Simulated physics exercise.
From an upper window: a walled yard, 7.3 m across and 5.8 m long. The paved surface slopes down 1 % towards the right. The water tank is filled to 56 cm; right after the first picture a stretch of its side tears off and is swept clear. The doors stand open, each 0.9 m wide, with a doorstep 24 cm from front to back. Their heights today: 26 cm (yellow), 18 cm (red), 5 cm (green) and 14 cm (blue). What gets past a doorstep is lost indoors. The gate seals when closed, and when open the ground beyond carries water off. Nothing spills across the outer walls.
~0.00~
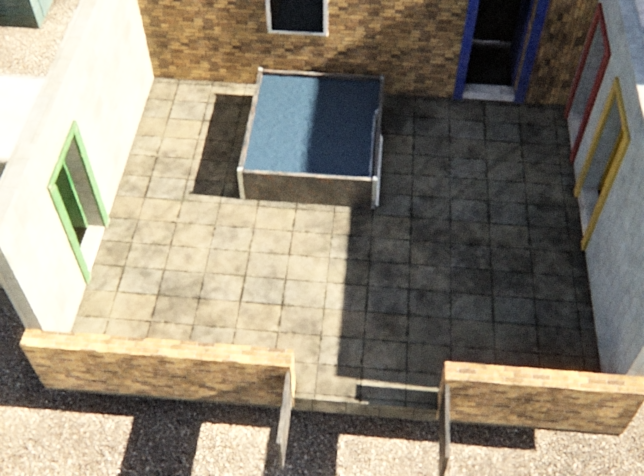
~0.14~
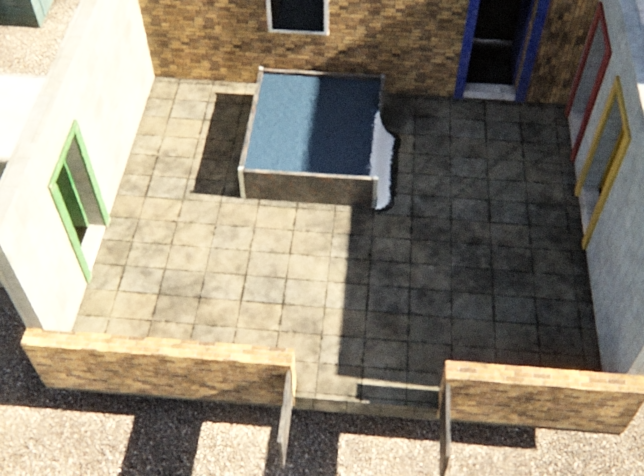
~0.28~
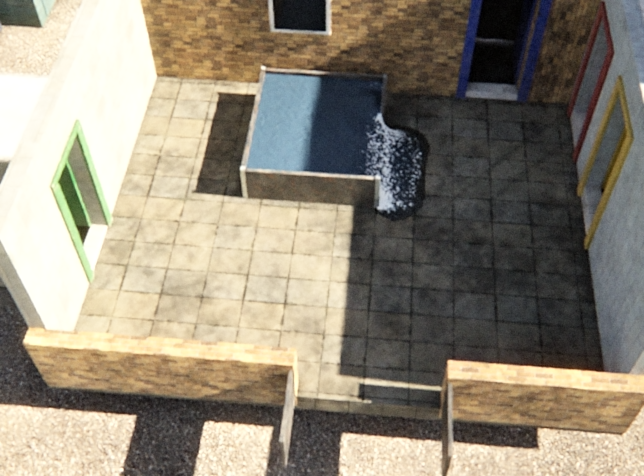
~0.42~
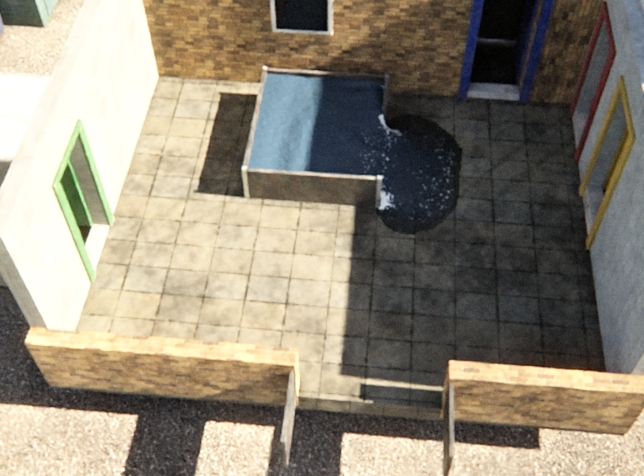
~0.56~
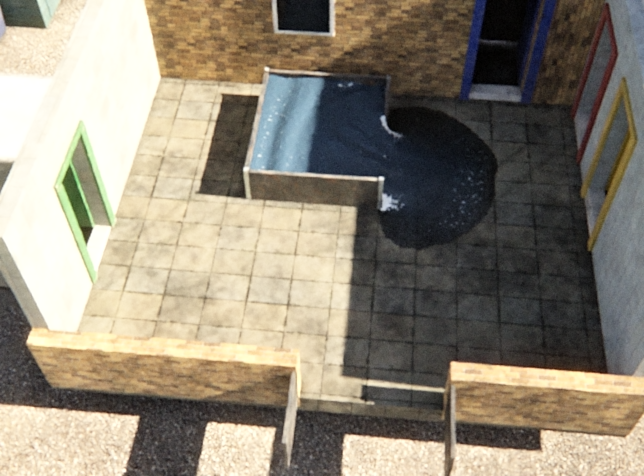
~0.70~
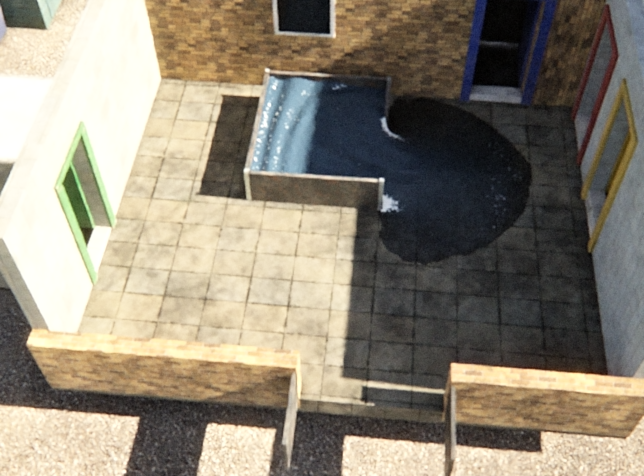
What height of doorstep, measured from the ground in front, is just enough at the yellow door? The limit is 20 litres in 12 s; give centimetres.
Close to 24 cm is just enough.
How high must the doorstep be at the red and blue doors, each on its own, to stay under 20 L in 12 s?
About 21 cm at red and 9.5 cm at blue.
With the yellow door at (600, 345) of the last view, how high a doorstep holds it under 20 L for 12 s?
Roughly 14.5 cm.
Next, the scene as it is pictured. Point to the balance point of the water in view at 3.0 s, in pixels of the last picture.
At about (443, 189).
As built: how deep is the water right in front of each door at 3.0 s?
In cm: Yellow 26, red 26, green 0, blue 14.
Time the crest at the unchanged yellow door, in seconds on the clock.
Around 2.2 s.
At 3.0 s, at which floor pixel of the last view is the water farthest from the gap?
At about (606, 409).
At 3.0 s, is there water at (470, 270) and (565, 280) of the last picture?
In turn: Under water, flooded.
After 1.4 s water covers 30 % of the floor, deepest (32 cm) near (579, 193); 27 cm at the yellow door, 0 litres in over its 26 cm doorstep.
After 3.0 s water covers 35 % of the floor, deepest (36 cm) near (605, 397); 26 cm at the yellow door, 9 litres in over its 26 cm doorstep.
After 12.0 s water covers 100 % of the floor, deepest (10 cm) near (574, 152); 9 cm at the yellow door, 10 litres in over its 26 cm doorstep.
At the yellow door as built, the water arrived by 1.1 s and peaked near 31 cm at 2.2 s.
With a doorstep of 20.5 cm, 49 litres would have come in within the 12 s; with 27.5 cm, 5 litres. So under 20 litres takes about 24 cm.
